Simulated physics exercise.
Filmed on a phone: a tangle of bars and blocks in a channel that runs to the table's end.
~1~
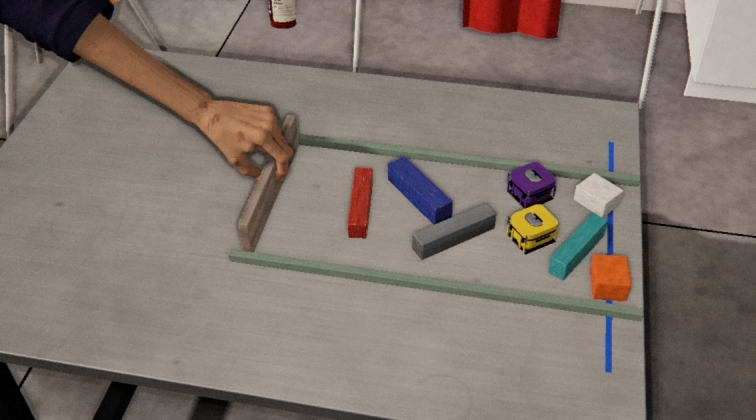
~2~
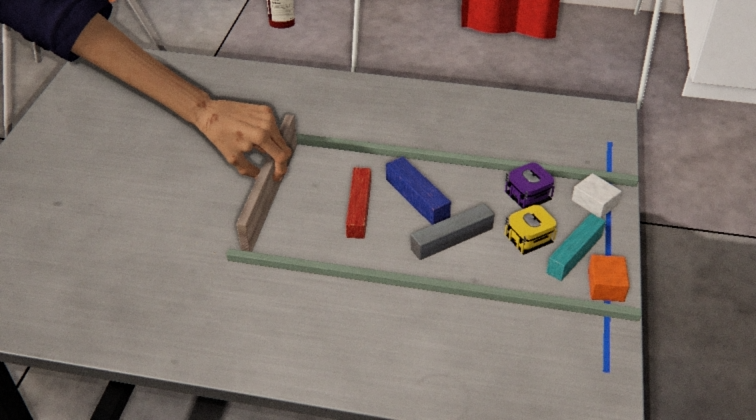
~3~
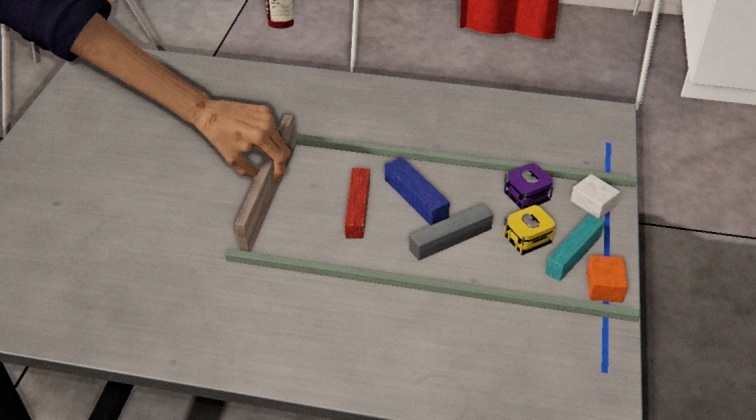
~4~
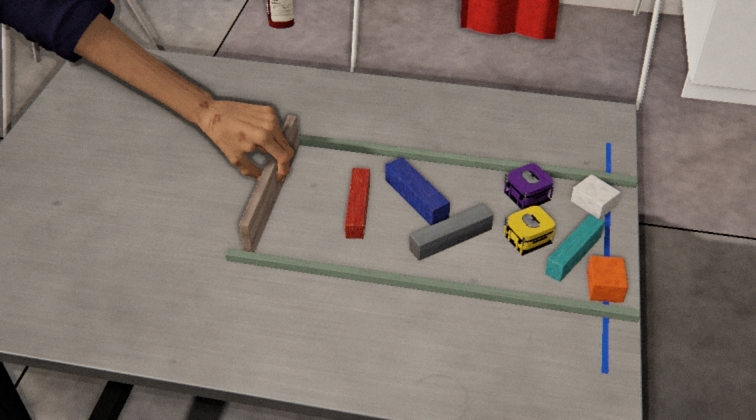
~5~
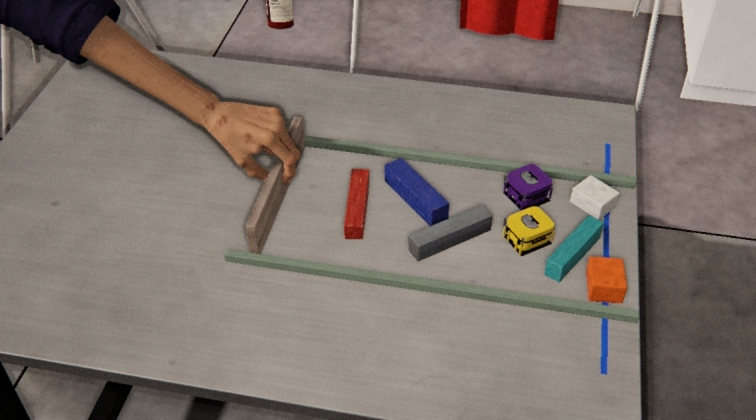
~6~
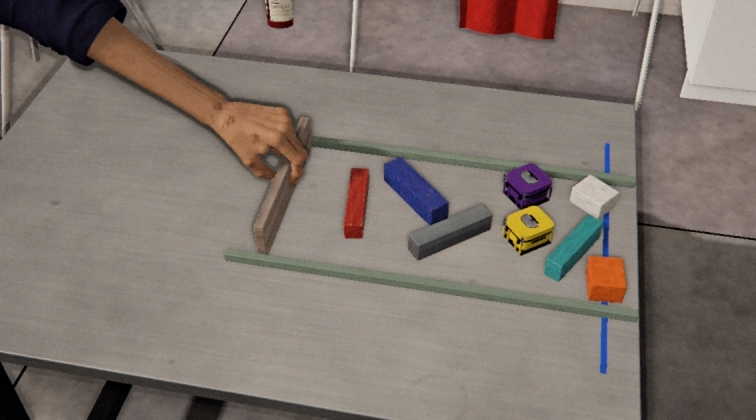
A hand holds a wooden board still, then slides it slightly right toward scattered colourful blocks.
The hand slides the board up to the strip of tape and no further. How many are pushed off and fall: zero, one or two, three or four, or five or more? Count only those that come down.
The number that fall off is five or more.
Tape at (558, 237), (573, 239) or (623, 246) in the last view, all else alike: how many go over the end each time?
Down on the floor: 3, 4 and 7.
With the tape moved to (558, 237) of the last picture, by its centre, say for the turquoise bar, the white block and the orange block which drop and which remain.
The turquoise bar comes down; the white block tumbles off; the orange block drops off.
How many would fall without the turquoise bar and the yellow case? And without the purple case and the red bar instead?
3 in the first case, 4 in the second.
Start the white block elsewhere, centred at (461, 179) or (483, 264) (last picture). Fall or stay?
The white block is lost; comes down.
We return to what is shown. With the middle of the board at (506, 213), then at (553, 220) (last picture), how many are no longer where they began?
By then 8, and 8.
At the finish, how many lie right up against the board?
In contact: 2.
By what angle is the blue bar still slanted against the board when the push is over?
Some 0 degrees.
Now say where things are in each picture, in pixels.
Orange block (610, 278); white block (598, 195); turquoise bar (578, 246); board (271, 181); tape (610, 242), in the first picture.
White block (597, 196); grey stick (453, 232), in the second picture.
Turquoise bar (575, 247); board (268, 181), in the third picture.
Orange block (607, 279); blue bar (417, 191), in the fourth picture.
White block (595, 197); purple case (528, 188), in the fifth picture.
Orange block (606, 279); white block (594, 197); turquoise bar (574, 247); board (285, 183); tape (606, 243), in the sixth picture.
A little later, none off yet; orange block at rest near (606, 279); white block at rest near (594, 197); turquoise bar at rest near (574, 247).
Next, none off yet; orange block tilted well over near (659, 300); white block shifted about its own width near (643, 201); turquoise bar shifted about its own width near (647, 266).
When it is over, the number that fall off is five or more; down, purple case, yellow case, turquoise bar, white block and orange block.
